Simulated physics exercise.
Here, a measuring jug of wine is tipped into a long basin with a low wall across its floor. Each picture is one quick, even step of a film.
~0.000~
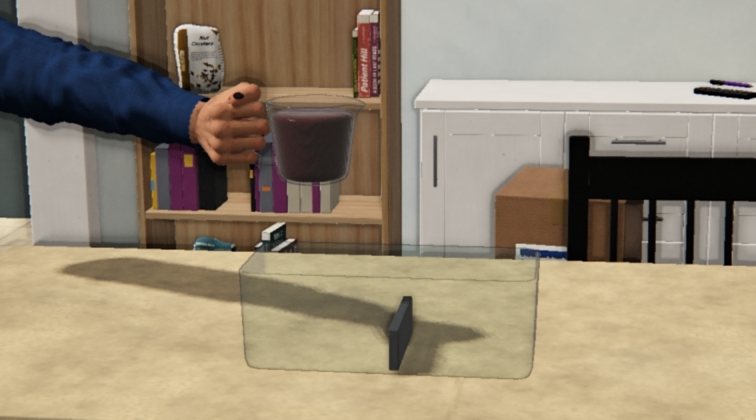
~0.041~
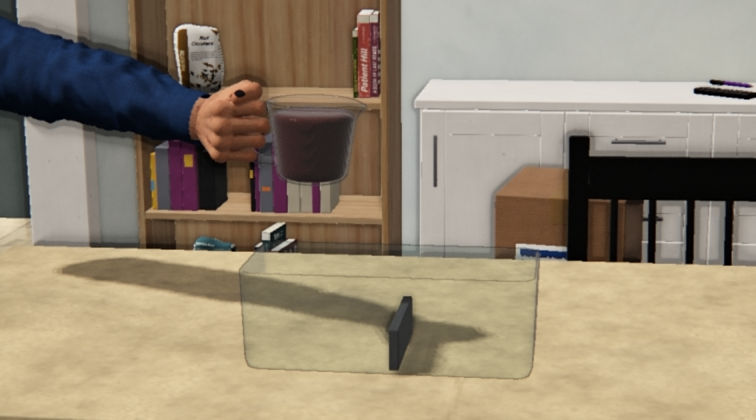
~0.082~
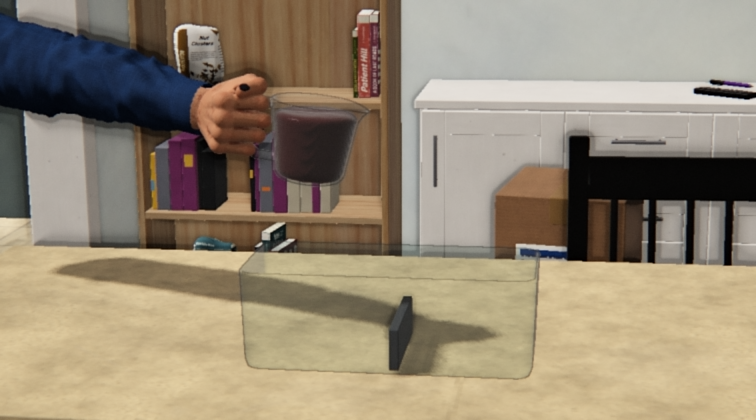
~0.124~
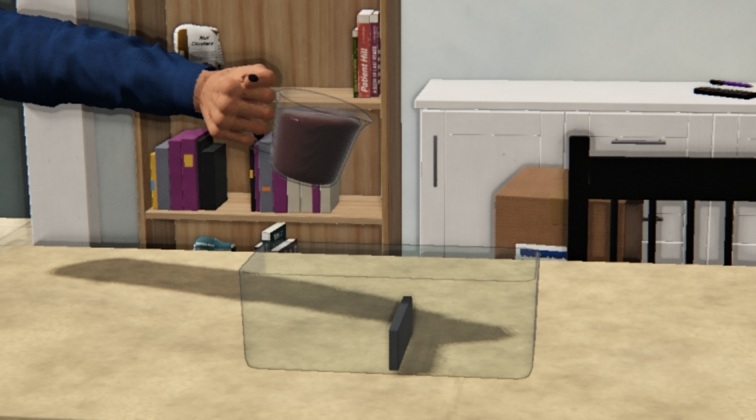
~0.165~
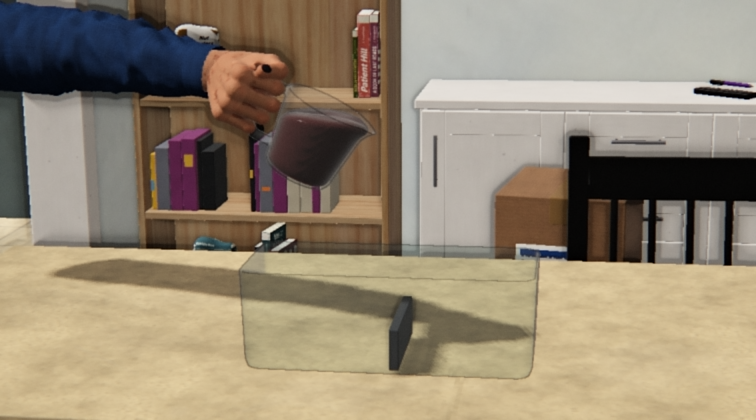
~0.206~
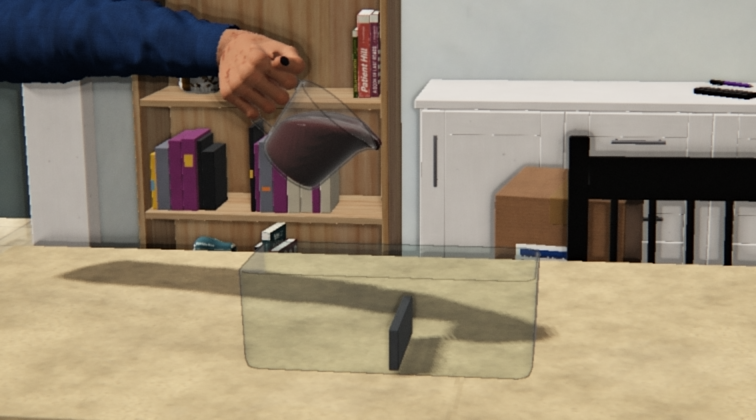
At the start, a hand in a blue sleeve holds a clear jug of dark wine upright above a long, empty glass basin with a low dark wall across its floor. The hand then tilts the jug to the right, slowly and then more steeply, until the wine reaches its lip.
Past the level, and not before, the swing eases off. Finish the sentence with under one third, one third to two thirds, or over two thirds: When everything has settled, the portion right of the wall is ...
When everything has settled, the portion right of the wall is one third to two thirds.
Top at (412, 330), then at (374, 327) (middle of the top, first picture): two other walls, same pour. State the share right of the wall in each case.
Note - case one near 40 %, case two near 85 %.
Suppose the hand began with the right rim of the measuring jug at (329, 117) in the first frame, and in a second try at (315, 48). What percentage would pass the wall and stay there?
10 %, then 5 %.
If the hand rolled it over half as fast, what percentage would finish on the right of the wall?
Close to 75 per cent.
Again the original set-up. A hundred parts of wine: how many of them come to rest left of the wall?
About 50 per cent.
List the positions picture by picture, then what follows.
It leans 0°; its right rim is at (366, 104); the wine meets the walls at (273, 113) and (355, 113); the long basin's rim runs from (251, 258) to (538, 266); the wall's top is at (401, 314), in the first picture.
It leans 2°; its right rim is at (367, 105); the wine meets the walls at (274, 111) and (356, 114), in the second picture.
It leans 7°; its right rim is at (370, 111); the wine meets the walls at (277, 109) and (358, 116), in the third picture.
It leans 16°; its right rim is at (374, 120); the wine meets the walls at (280, 109) and (363, 119), in the fourth picture.
It leans 28°; its right rim is at (377, 133); the wine meets the walls at (282, 115) and (368, 123), in the fifth picture.
It leans 41°; its right rim is at (377, 148); the wine meets the walls at (274, 129) and (374, 139); 3 per cent is over the edge, in the sixth picture.
A moment on, the measuring jug is tipped right over and 24 per cent is still to pour, 7 is left of the wall and 34 right of it.
Next, the measuring jug is tipped right over and 0 per cent is still to pour, 50 is left of the wall and 44 right of it.
Then the measuring jug is tipped right over and 0 per cent is still to pour, 51 is left of the wall and 44 right of it.
Later the measuring jug is tipped right over and 0 per cent is still to pour, 52 is left of the wall and 44 right of it.
In the end 52 per cent lies left of the wall, 44 right of it and 4 outside.
